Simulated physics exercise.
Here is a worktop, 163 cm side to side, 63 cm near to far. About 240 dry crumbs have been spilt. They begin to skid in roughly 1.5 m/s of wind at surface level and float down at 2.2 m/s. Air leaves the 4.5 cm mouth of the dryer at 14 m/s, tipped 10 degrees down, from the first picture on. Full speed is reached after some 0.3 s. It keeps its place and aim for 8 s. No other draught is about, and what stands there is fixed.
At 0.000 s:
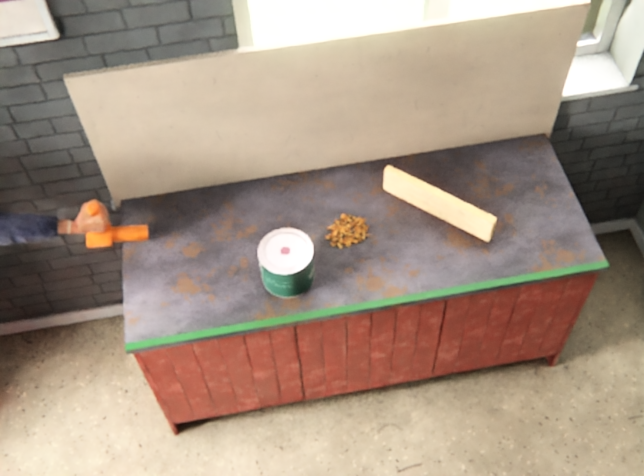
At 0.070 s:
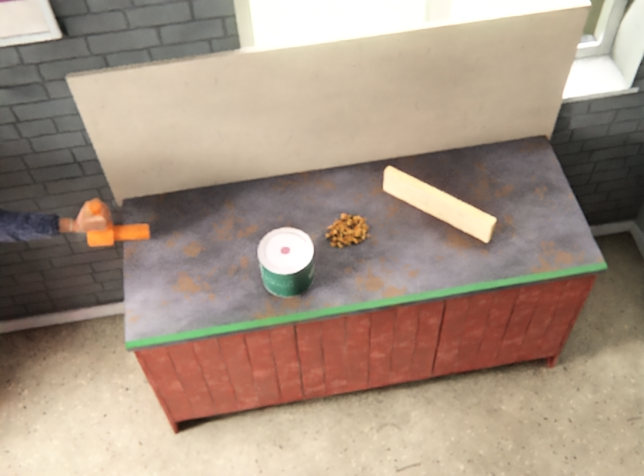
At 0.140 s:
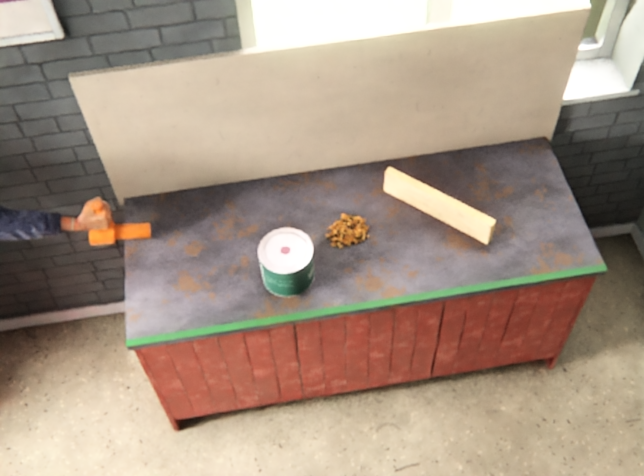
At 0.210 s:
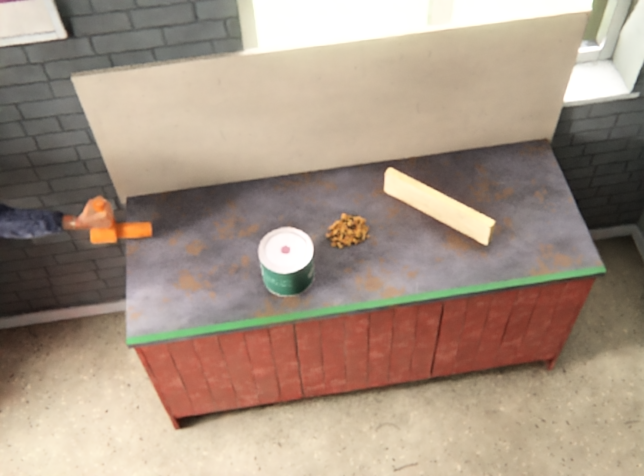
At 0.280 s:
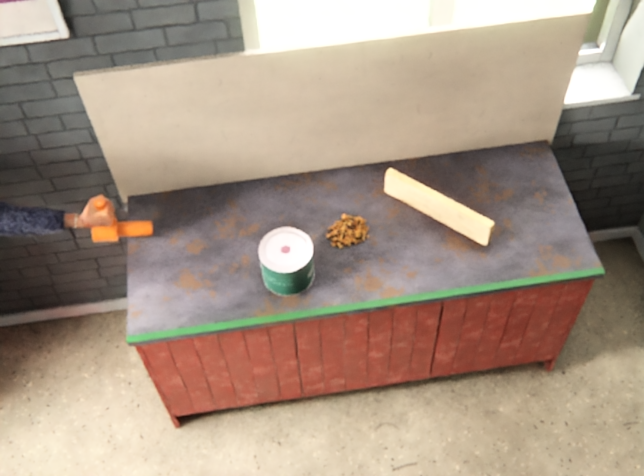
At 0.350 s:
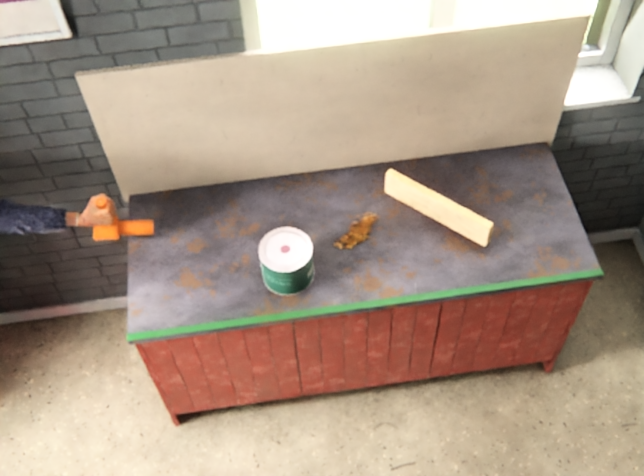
The clip opens on a hand at the left holding an orange dryer toward a worktop with a green edge, where a tin, a small pile of brown crumbs and a pale board rest. For most of it nothing stirs, then the crumbs shift slightly right, stretching into a slanted patch.
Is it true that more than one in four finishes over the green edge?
Answer: Yes.
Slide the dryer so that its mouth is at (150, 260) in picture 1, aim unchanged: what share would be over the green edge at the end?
It would be near 90 %.
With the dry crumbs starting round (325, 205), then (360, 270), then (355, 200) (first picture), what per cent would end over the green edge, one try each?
In that order: 25 %, 20 %, 40 %.
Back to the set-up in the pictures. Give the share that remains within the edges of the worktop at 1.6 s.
Some 5 per cent.
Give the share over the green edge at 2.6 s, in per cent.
About 90 %.
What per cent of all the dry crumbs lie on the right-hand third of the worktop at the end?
Near 4 %.
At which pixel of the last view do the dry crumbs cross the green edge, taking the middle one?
Near (507, 289).
After 1.6 s, 5 % are on the move or not yet settled, 95 % are over the green edge.
After 2.6 s, 4 % are on the move or not yet settled, 95 % are over the green edge.
After 4.4 s, 3 % are on the move or not yet settled, 95 % are over the green edge.
After 8.0 s, at the end, 95 % are over the green edge.
